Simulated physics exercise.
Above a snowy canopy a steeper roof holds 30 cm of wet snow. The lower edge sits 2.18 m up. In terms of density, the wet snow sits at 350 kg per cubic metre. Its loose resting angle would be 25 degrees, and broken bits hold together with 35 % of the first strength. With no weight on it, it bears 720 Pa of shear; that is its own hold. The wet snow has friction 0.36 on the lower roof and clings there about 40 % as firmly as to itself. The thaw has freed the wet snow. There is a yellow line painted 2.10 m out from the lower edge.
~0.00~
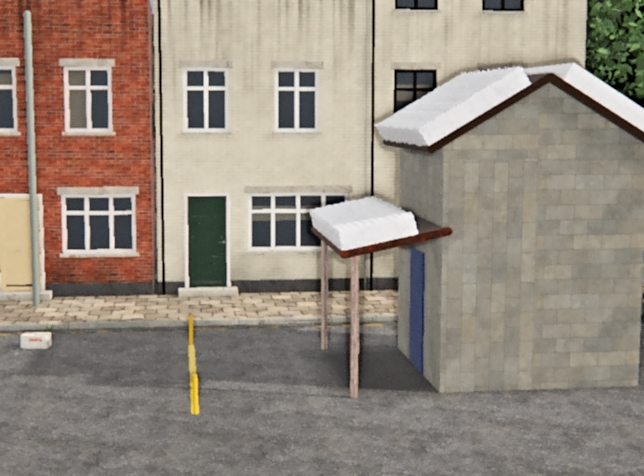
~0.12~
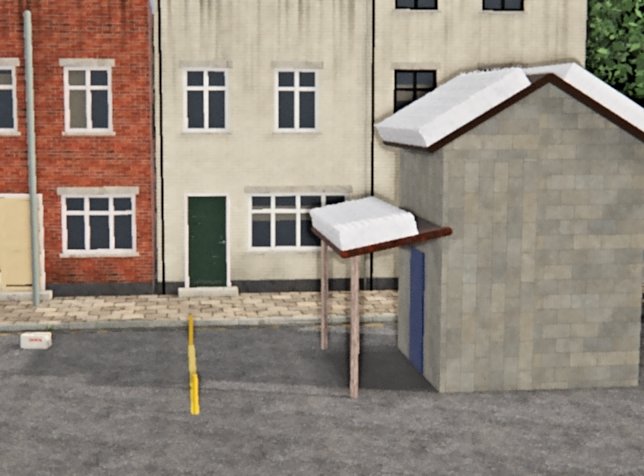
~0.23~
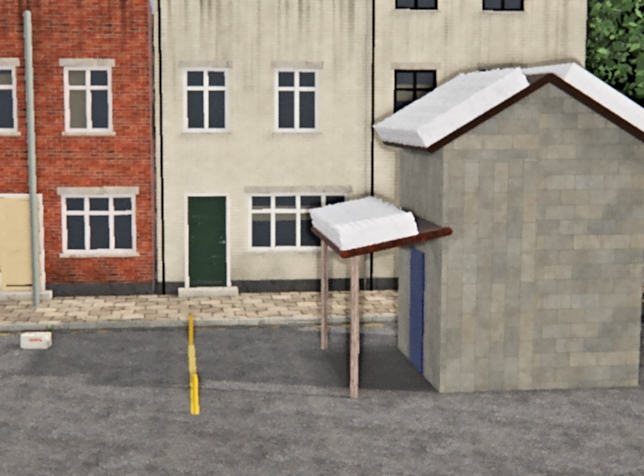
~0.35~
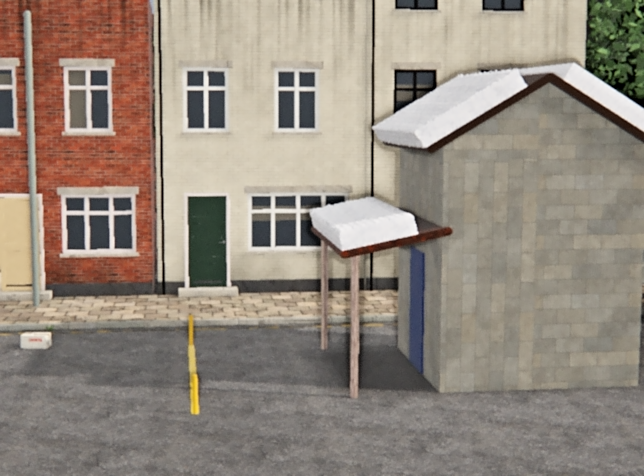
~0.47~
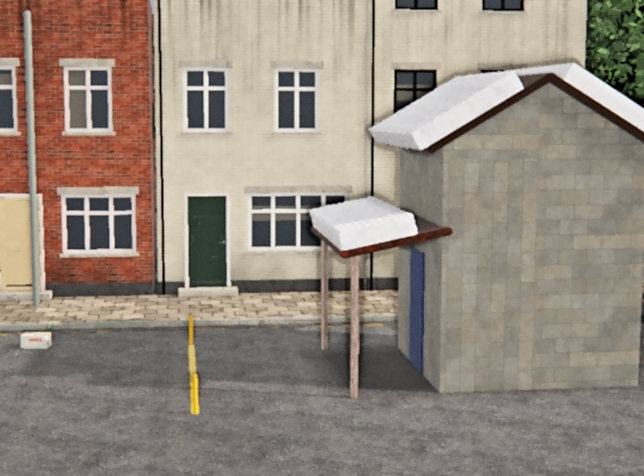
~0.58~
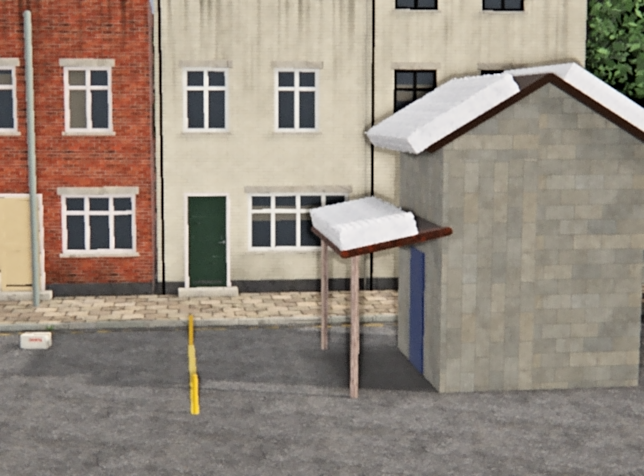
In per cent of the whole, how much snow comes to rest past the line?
2 %.
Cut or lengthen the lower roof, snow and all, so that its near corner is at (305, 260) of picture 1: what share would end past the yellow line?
That would come to roughly 0 %.
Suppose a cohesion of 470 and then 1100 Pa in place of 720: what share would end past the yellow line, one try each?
Result: 12 % for the first case, 0 % for the second.
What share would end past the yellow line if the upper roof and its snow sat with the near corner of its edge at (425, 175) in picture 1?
Result: Near 0 %.
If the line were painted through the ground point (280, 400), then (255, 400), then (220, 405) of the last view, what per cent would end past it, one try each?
About 35 %, 20 %, 9 %.
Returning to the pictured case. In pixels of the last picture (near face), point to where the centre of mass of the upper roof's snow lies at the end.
At about (285, 351).
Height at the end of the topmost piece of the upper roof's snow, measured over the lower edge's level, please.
Height above lower edge: Approx. 0.6 m.
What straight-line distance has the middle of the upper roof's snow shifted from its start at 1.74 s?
Some 2.0 m.
After 1.12 s, none is below the lower edge and 0 % is past the line.
After 1.74 s, none is below the lower edge and 0 % is past the line.
After 2.37 s, 33 % is below the lower edge and 0 % is past the line.
After 3.00 s, 61 % is below the lower edge and 2 % is past the line.
After 3.70 s, 61 % is below the lower edge and 2 % is past the line.
